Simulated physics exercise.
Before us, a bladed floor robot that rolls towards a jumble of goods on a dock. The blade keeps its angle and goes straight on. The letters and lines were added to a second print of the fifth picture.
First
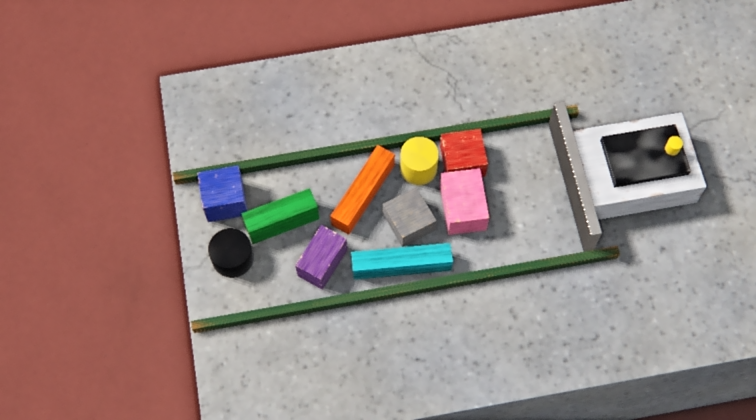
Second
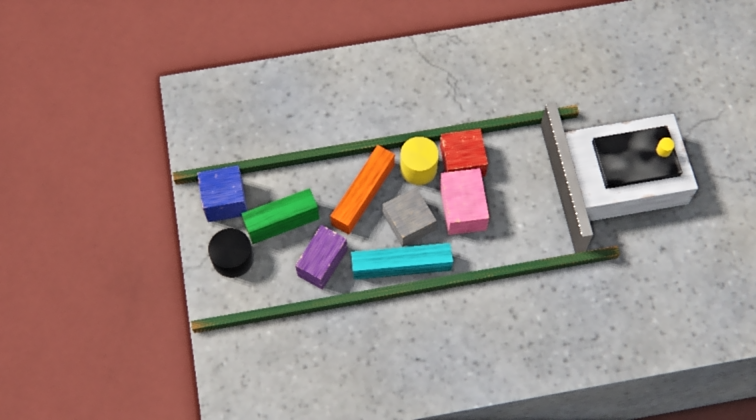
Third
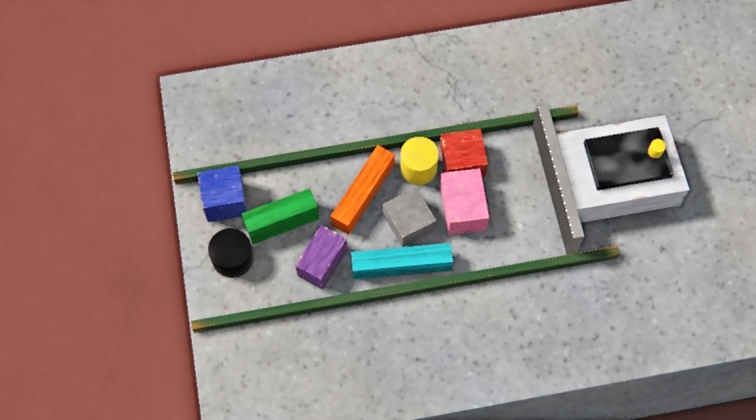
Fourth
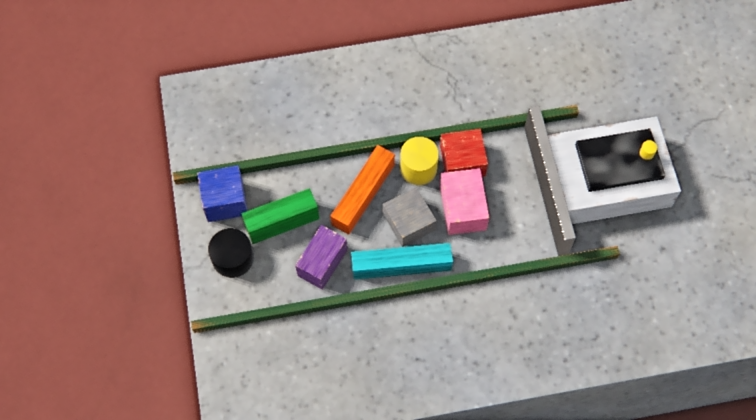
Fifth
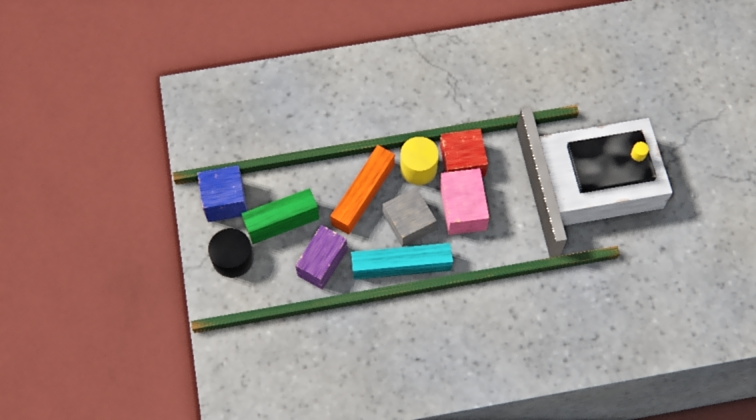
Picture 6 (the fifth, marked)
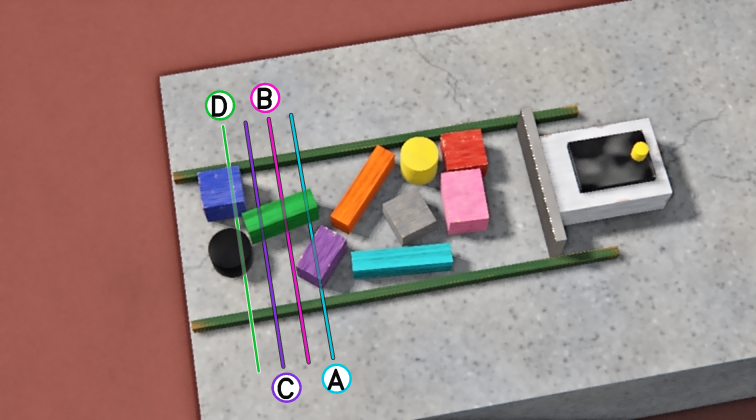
A white robot with a wide gray blade rolled slowly left between two green rails, moving a short way toward a jumble of colorful blocks and cylinders, which all stayed still and untouched.
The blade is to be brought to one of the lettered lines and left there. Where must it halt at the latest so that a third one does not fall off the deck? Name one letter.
Stop at A.
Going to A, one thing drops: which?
The green stick goes over.
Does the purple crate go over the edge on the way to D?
By then, yes.
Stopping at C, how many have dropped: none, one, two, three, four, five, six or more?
Five.
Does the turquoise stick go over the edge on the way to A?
No.
On the marked copy, A at (311, 231); B at (288, 235); C at (264, 239); D at (240, 243).
With A. Early on, robot (523, 176); yellow canister (386, 167); red crate (424, 162).
Further on, robot (440, 190); black canister (224, 257); green stick (235, 222).
At the end, robot (377, 201); green stick over the edge; black canister (184, 260); one fallen.
As for the rest, B drops four; C drops five; D drops six.
